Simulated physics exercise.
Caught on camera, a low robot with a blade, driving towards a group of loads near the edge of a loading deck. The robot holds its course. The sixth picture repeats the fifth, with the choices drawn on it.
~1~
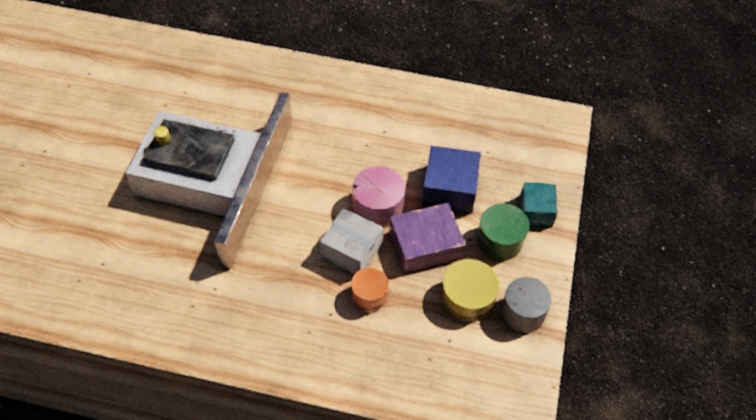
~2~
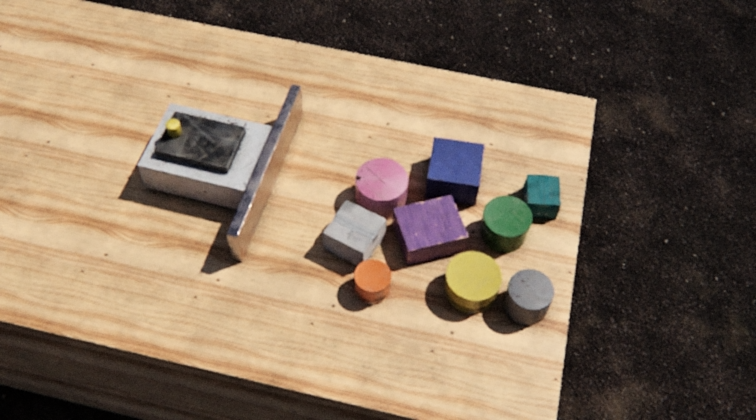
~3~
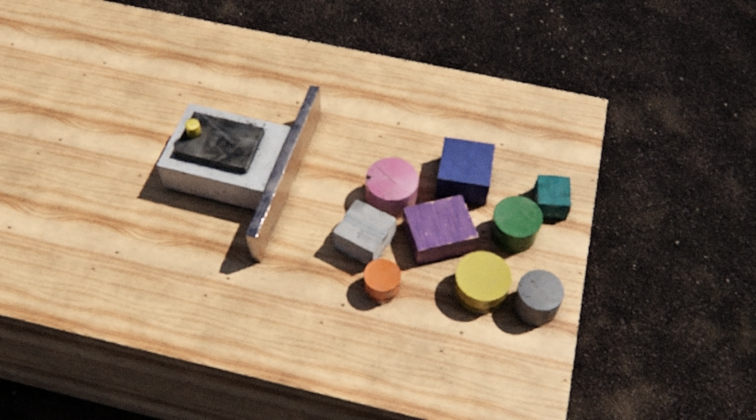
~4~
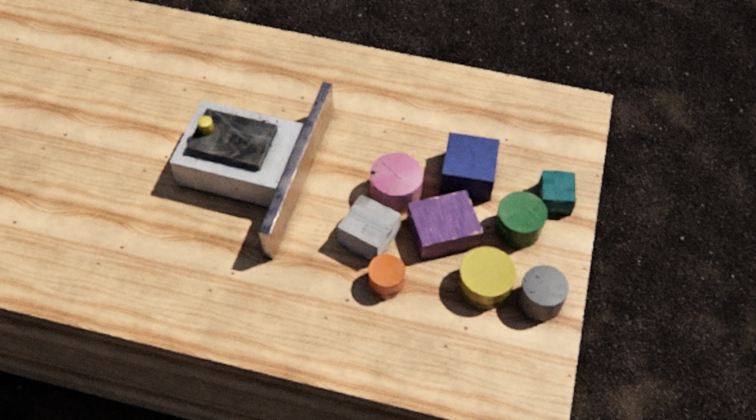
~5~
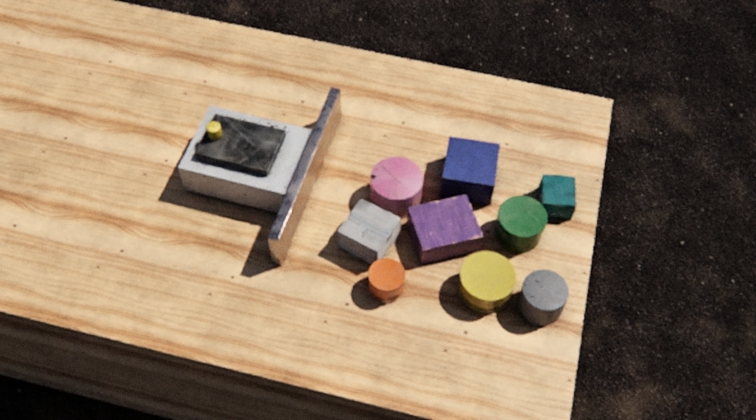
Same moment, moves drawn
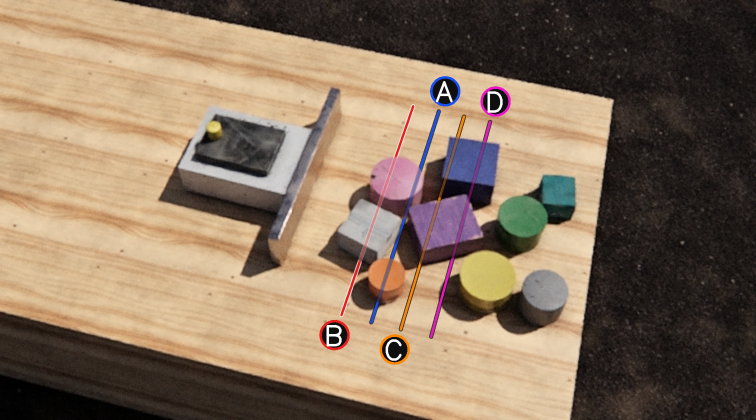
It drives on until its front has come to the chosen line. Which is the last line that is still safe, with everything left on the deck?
The farthest safe stop is D.
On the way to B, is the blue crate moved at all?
No.
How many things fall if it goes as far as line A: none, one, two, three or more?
In all, none.
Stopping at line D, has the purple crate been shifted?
Yes.
On the marked copy, A at (408, 208); B at (380, 202); C at (435, 214); D at (463, 220).
Following D. Soon after the start, robot (303, 157); white box (379, 233); grey canister (543, 298).
Later, robot (359, 169); turquoise parcel (563, 192); green pail (549, 226).
In the end, robot (400, 178); green pail (590, 229); grey canister (558, 304); nothing has fallen.
As for the rest, A is safe but short; B is safe but short; C is safe but short.
